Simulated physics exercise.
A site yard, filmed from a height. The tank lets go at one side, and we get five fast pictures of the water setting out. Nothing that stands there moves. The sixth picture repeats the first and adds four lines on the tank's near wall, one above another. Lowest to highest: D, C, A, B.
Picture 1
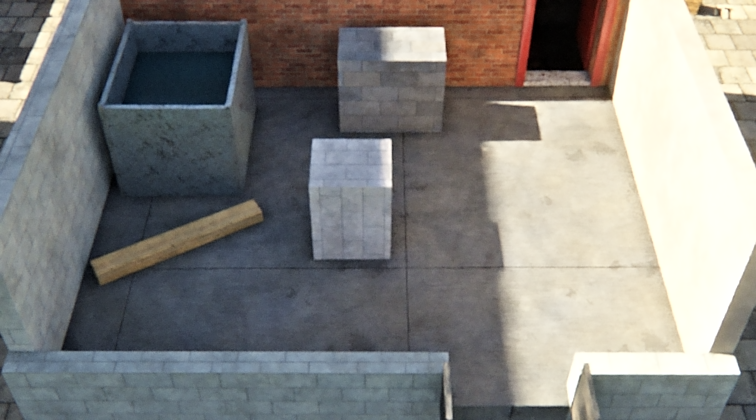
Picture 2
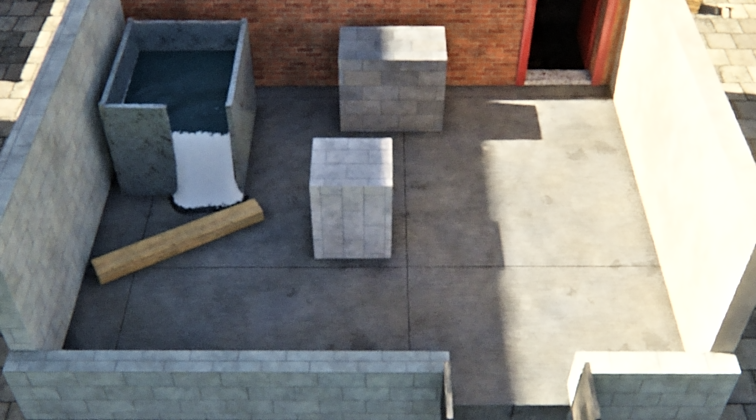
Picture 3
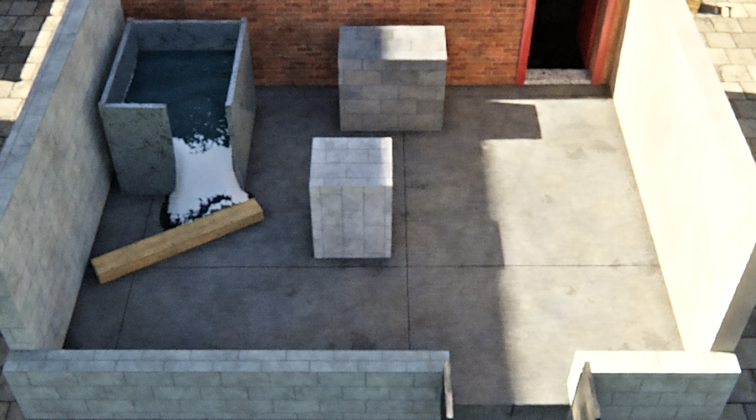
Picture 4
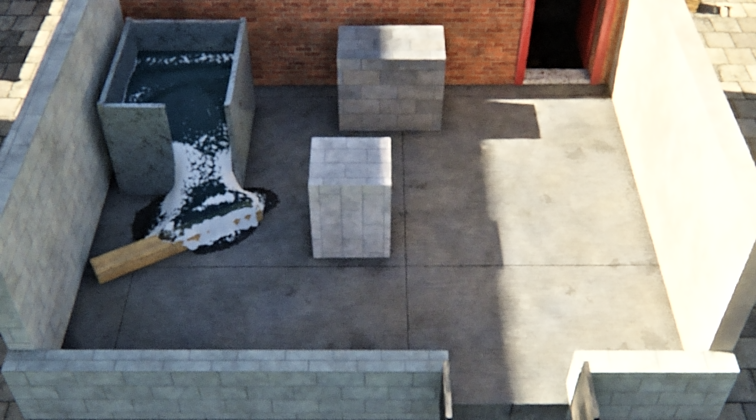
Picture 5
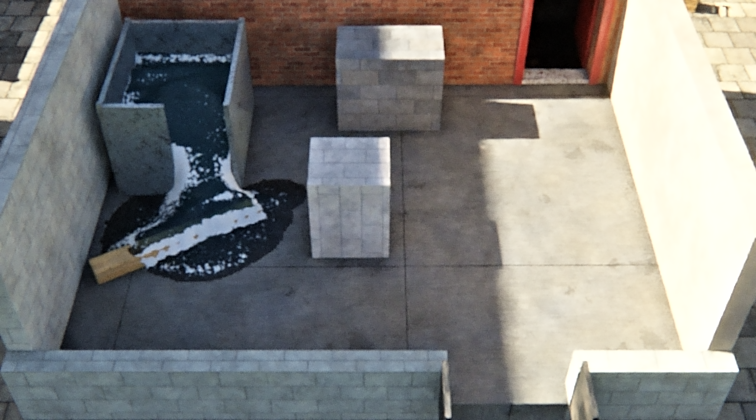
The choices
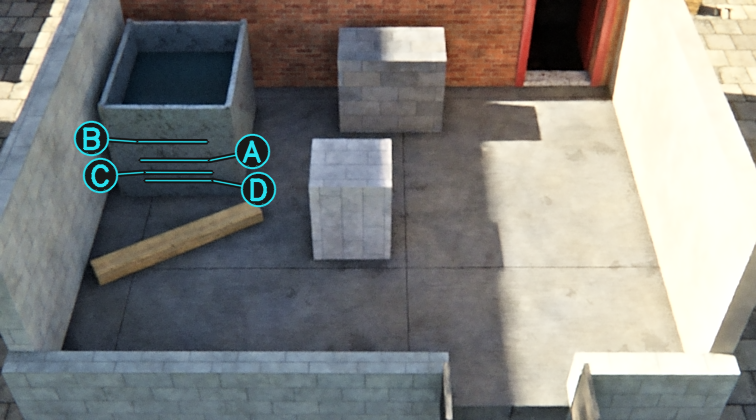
Water poured out through the open front of a stone tank in the corner of a walled yard, ran up against a wooden beam, then washed over it and spread in a dark, foamy puddle.
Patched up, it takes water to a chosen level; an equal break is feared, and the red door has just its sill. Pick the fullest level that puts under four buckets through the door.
Go for B.
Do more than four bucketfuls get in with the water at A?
No, not at all.
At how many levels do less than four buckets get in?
All of the four.
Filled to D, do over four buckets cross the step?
No, not at all.
In cyan, A at (175, 160); B at (171, 141); C at (177, 172); D at (179, 180); from the bottom up D, C, A, B.
For line A, nothing gets over.
For line B, a splash gets over, under a bucket.
For line C, nothing gets over.
For line D, nothing gets over.
